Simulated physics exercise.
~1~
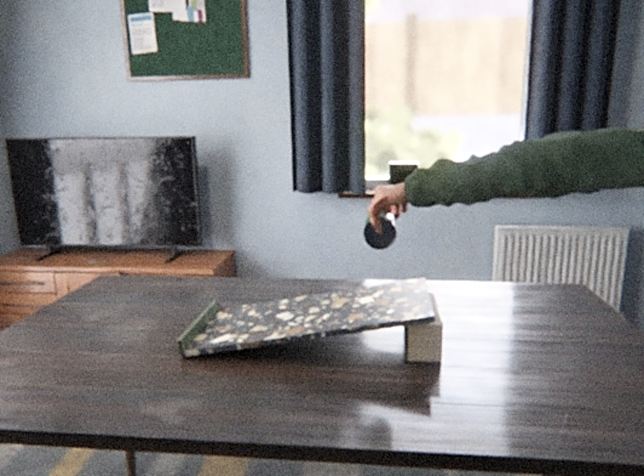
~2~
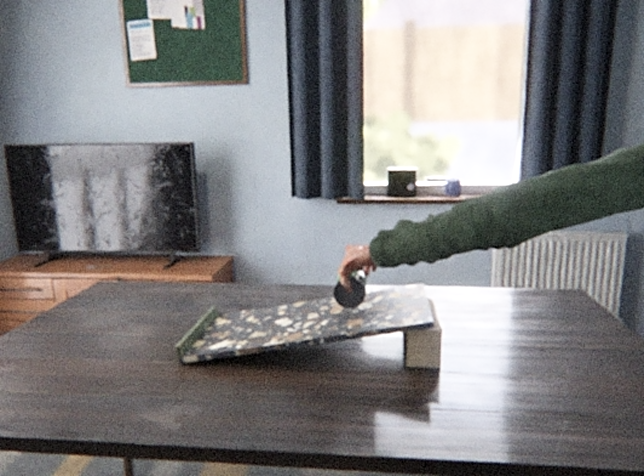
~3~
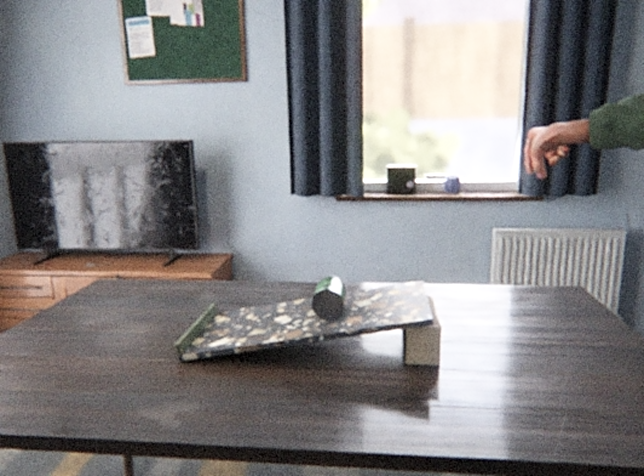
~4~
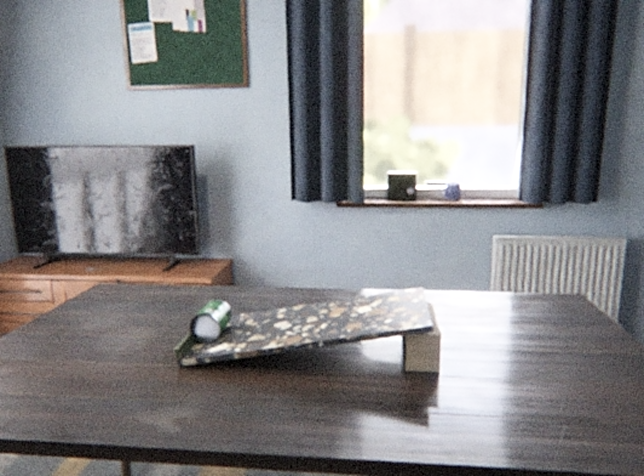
In a room with pale blue walls, a window and dark curtains, a speckled board rests on a dark wooden table, its right end propped on a block so that it slopes down to the left. A hand in a green sleeve reaches in from the right, holding a dark green tin above the board. The hand lowers the tin onto its side on the upper part of the slope. It lets go and draws back to the right while the tin moves down the board. The tin ends near the low left end, with the board still in place.
